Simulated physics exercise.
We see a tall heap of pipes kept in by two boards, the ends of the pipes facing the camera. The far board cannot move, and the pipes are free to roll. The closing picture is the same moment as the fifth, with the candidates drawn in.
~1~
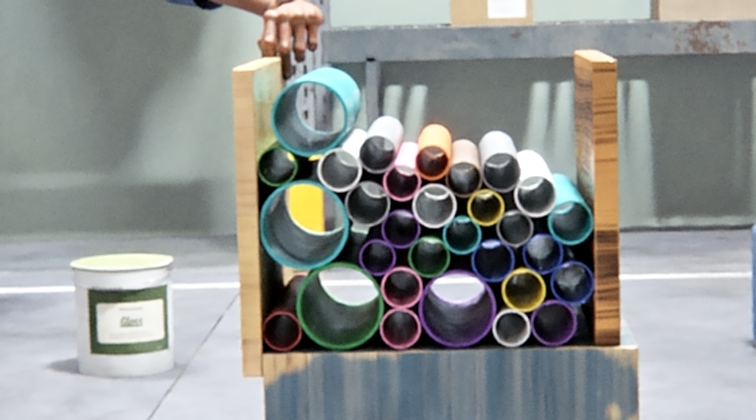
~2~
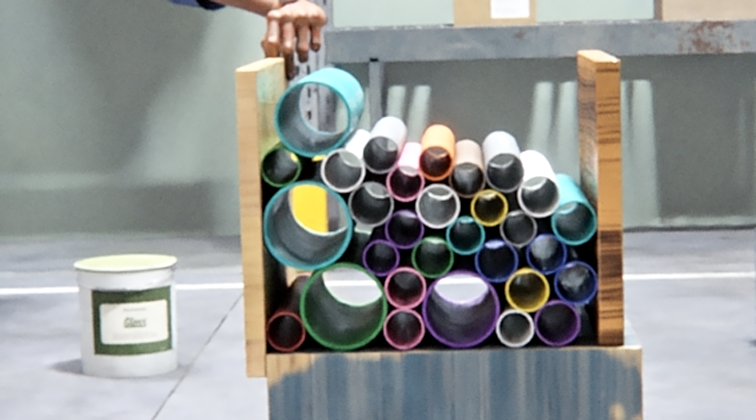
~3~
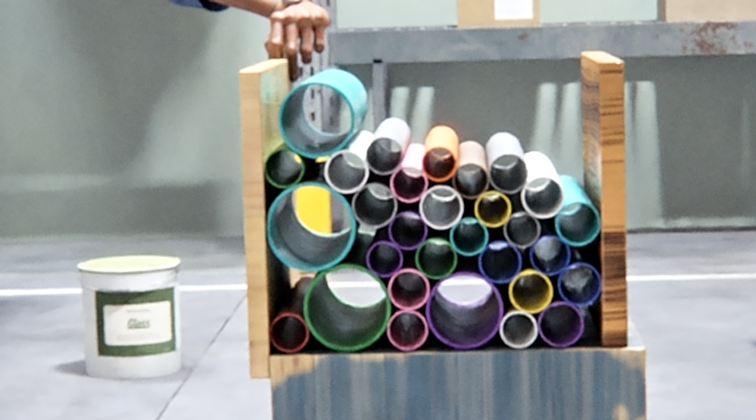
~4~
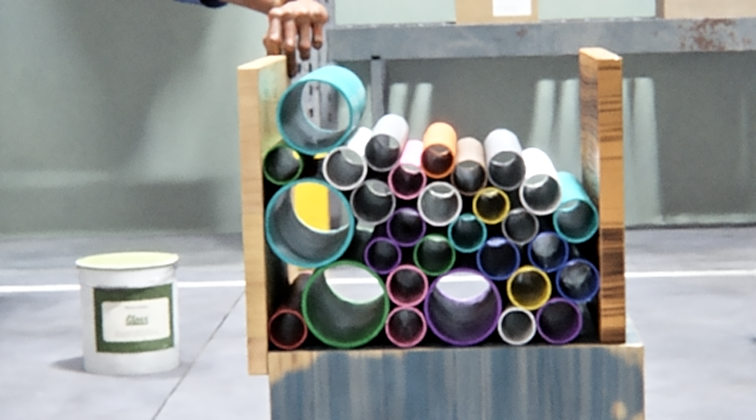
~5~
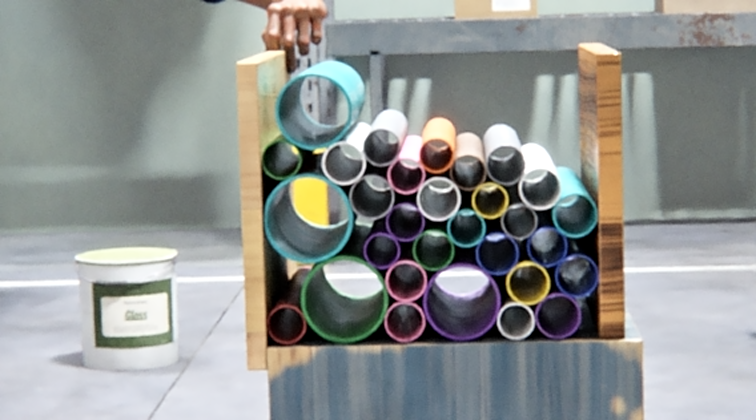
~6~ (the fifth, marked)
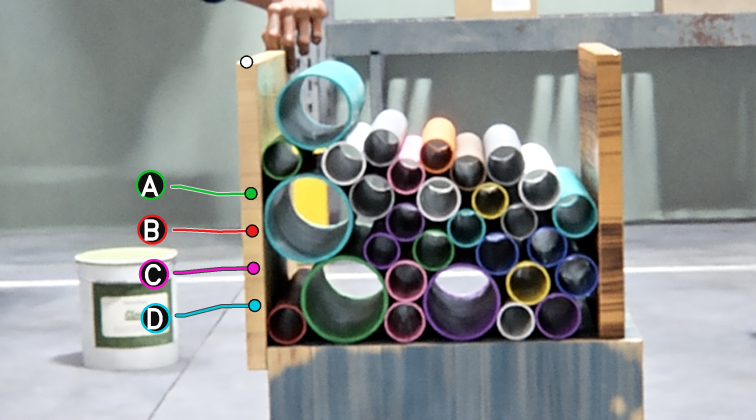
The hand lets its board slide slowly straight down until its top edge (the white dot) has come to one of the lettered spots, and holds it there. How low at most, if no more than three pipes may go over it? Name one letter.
It can be let down to C.
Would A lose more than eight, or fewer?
At A, fewer than eight.
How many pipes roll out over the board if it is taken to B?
It comes to two.
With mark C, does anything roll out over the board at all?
Yes, at C.
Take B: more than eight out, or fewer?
At B, fewer than eight.
On the marked copy, A at (251, 194); B at (252, 231); C at (254, 268); D at (255, 305); the white dot at (247, 62).
Taking C. A third of the way, top of the board (261, 150).
Two thirds of the way, top of the board (264, 252).
When it is over, top of the board (264, 267), two out over the board.
As for the rest, A two out over the board; B two out over the board; D more than three out over the board.
